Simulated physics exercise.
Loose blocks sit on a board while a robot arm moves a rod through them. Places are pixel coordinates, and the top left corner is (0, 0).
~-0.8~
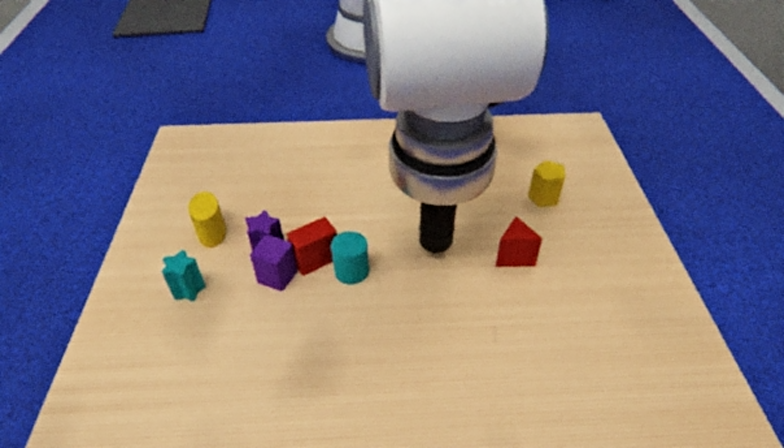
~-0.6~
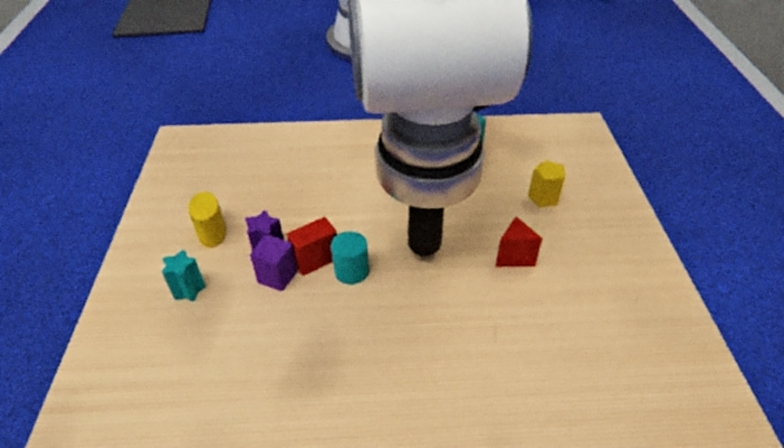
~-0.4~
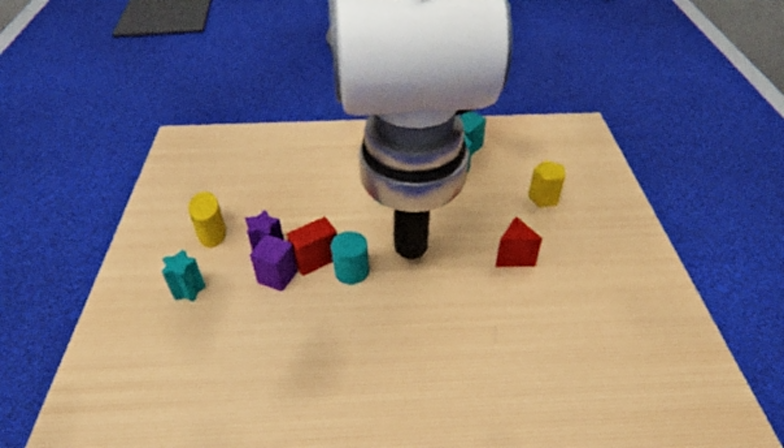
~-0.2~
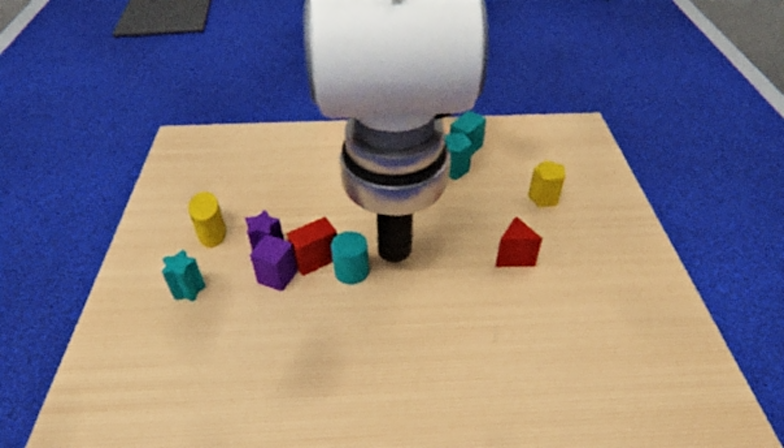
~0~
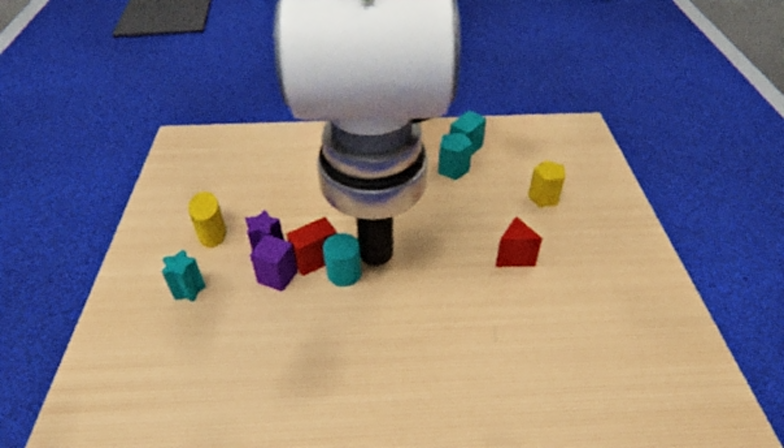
On a wooden board, a robot arm sweeps its black rod left through open space, then nudges a turquoise cylinder slightly left.
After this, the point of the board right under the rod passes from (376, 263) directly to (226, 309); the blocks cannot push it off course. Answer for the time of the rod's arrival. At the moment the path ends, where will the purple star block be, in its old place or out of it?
It sits in its place.
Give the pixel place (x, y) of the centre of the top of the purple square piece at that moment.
By then it is at (243, 247).
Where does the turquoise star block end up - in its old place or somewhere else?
Same place.
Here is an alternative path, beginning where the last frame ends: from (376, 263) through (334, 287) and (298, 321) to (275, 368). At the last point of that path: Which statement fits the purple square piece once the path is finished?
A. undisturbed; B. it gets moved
The correct letter is B.
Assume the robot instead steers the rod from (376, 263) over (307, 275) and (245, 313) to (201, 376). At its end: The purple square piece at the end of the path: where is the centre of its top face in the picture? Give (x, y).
Top centre: (224, 257).
What follows on the original path. One third of the way, rod at (326, 268); purple square piece at (266, 249), turned 20° clockwise; turquoise circular block at (290, 265).
Two thirds of the way, rod at (276, 283); purple square piece at (244, 247), turned 45° clockwise; red rectangle at (308, 229); turquoise circular block at (242, 288).
At the end, rod at (223, 300); turquoise star block unmoved; purple star block unmoved; purple square piece at (243, 247), turned 45° clockwise; red rectangle at (308, 229); turquoise circular block at (204, 313).
